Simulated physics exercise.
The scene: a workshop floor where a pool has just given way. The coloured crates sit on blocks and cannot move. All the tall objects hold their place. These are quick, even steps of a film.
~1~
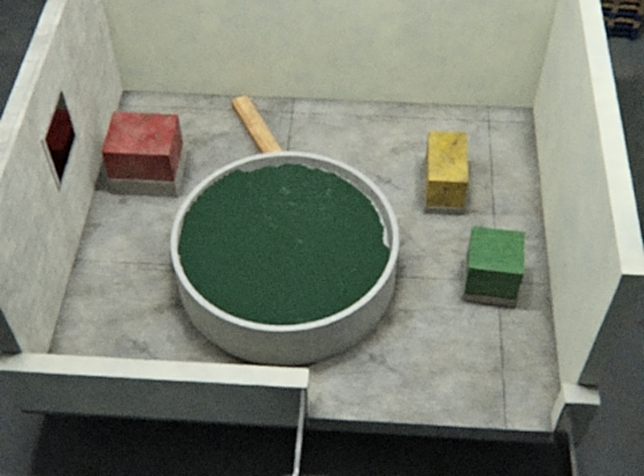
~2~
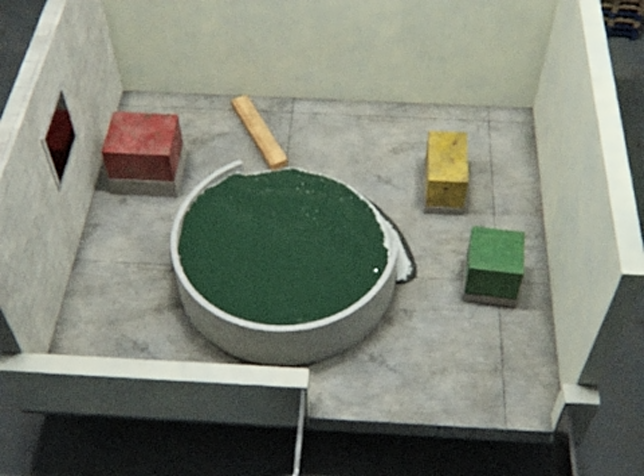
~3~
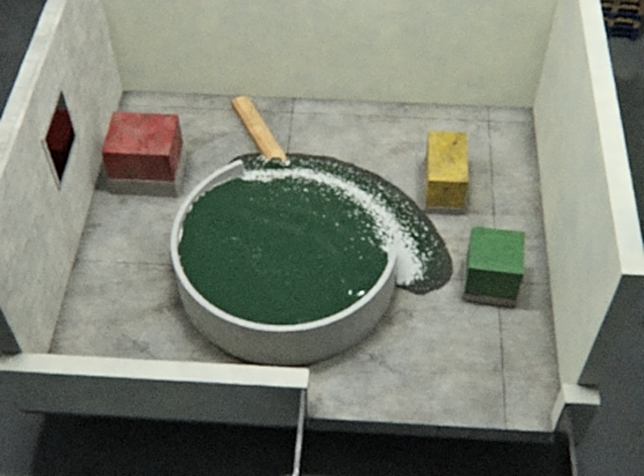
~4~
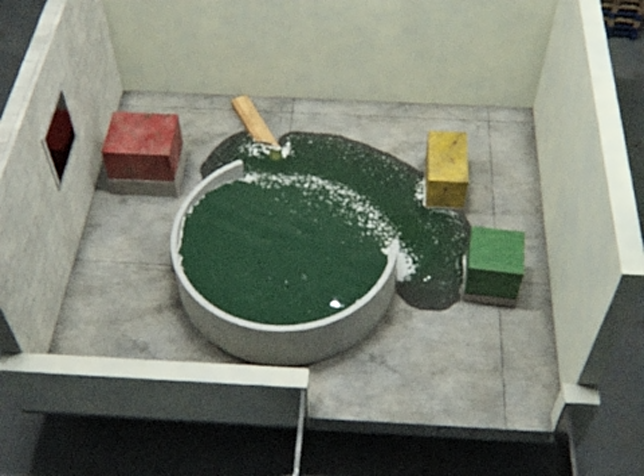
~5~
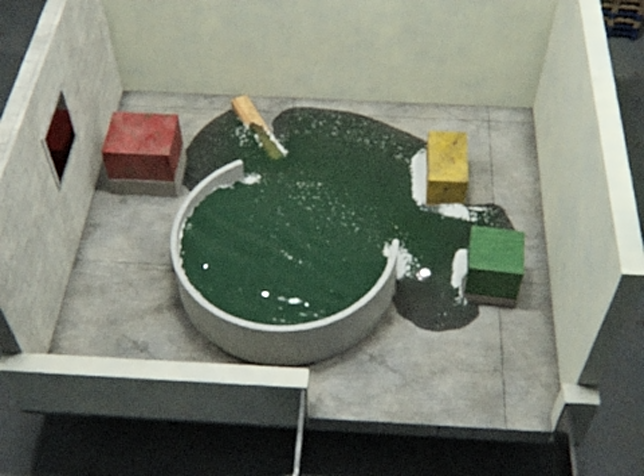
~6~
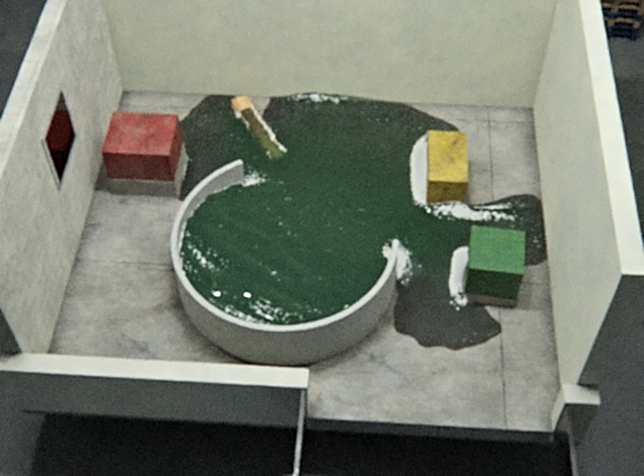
In the video, a round tank of green liquid opens on its far side, and the liquid pours out across the gray floor, spreading around a wooden plank and yellow and green blocks and reaching the back wall.
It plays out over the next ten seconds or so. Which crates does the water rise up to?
One by one: The yellow crate gets wet; the red crate stays dry; the green crate gets wet.
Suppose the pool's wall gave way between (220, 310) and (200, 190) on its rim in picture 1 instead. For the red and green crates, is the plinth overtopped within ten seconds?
The red one gets wet; the green one is safe.
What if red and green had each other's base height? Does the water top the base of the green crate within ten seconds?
My reading: The green crate takes water.
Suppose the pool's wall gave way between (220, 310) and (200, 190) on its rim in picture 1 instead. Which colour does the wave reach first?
I say the red one.
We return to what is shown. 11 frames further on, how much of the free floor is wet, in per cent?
Some 60 per cent.
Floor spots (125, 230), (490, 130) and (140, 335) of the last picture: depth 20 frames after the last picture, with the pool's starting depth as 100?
Roughly 2, 40 and 0 per cent, in turn.
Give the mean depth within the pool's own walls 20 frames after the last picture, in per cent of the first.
Roughly 20 per cent.
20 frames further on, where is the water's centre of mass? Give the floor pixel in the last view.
I would point to (352, 186).
A moment on, water covers 50 % of the floor; the yellow crate water round its plinth, the red crate water round its plinth, the green crate water round its plinth.
Next, water covers 60 % of the floor; the yellow crate water round its plinth, the red crate water round its plinth, the green crate water round its plinth.
Then, water covers 75 % of the floor; the yellow crate water round its plinth, the red crate water round its plinth, the green crate water round its plinth.
Later, water covers 95 % of the floor; the yellow crate water round its plinth, the red crate water round its plinth, the green crate water round its plinth.
In the end, water covers 100 % of the floor; the yellow crate was topped, the red crate stayed above the water, the green crate was topped.
